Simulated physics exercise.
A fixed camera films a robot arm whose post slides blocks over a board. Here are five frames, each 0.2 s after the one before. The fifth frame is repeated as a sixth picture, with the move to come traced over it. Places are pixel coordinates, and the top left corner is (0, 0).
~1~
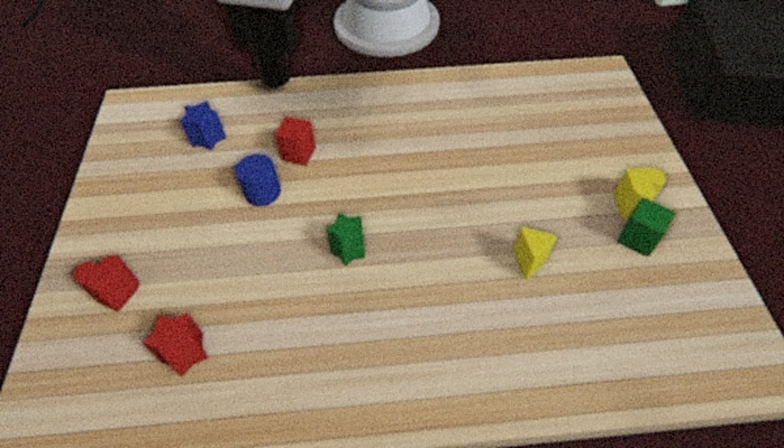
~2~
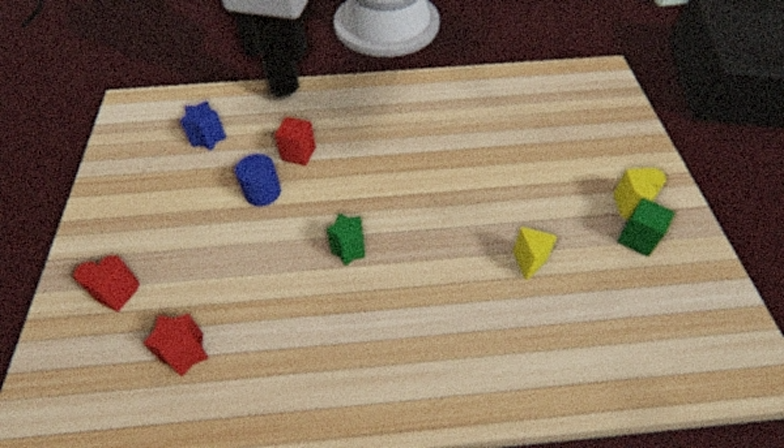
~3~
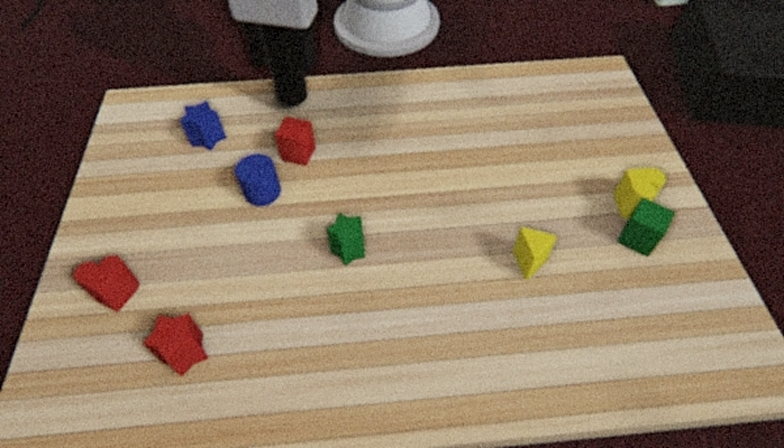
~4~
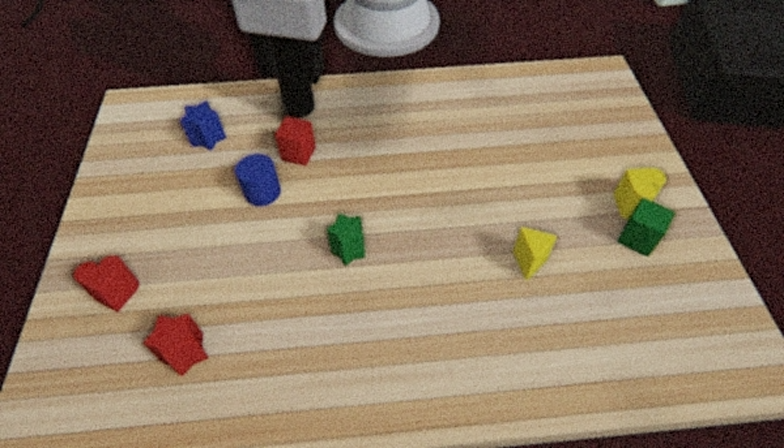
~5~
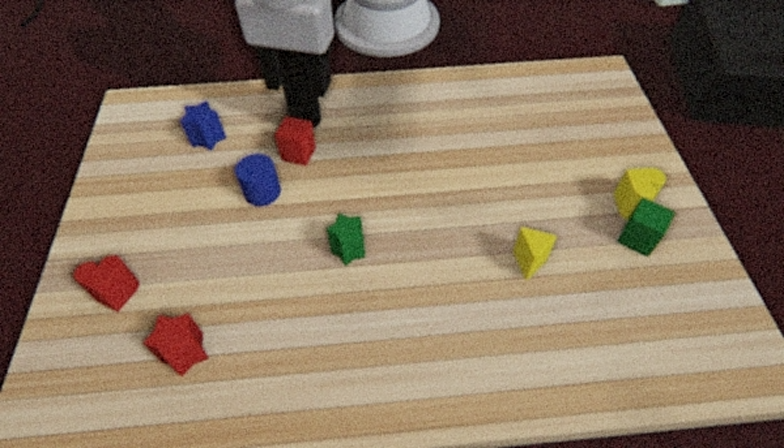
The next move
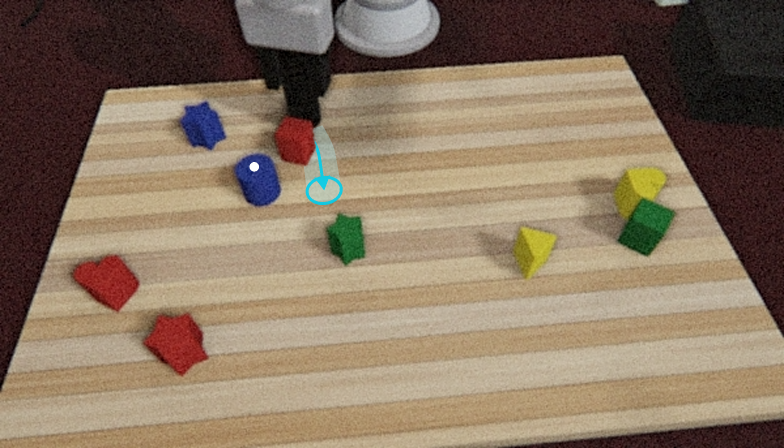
On a striped wooden board, a black robotic post moving slightly right and nearer toward a red block among still, scattered colored blocks.
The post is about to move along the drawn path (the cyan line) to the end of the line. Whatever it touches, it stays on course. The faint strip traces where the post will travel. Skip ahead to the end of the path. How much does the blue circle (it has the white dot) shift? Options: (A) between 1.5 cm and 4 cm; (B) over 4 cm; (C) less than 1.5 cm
That would be C.
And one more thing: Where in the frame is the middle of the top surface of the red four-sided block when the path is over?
At (284, 154).
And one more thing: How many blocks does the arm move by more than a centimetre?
Here I'd predict a lone block moving more than 1 cm.
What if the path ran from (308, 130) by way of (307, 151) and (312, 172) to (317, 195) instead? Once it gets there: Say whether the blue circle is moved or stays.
That block is going to get moved.
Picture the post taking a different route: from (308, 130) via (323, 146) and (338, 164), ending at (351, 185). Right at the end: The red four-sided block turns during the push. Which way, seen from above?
Short answer: Clockwise.
Path on the board, from (308, 130) by way of (317, 148) and (321, 168) to (324, 190); the dot is on the blue circle.
The first path, step by step. One third of the way, post at (315, 139); red four-sided block at (291, 141), turned 35° clockwise.
Two thirds of the way, post at (319, 160); red four-sided block at (285, 152), turned 55° clockwise.
At the end, post at (323, 181); blue circle at (250, 169); red four-sided block at (284, 154), turned 65° clockwise; green star-shaped block in place.
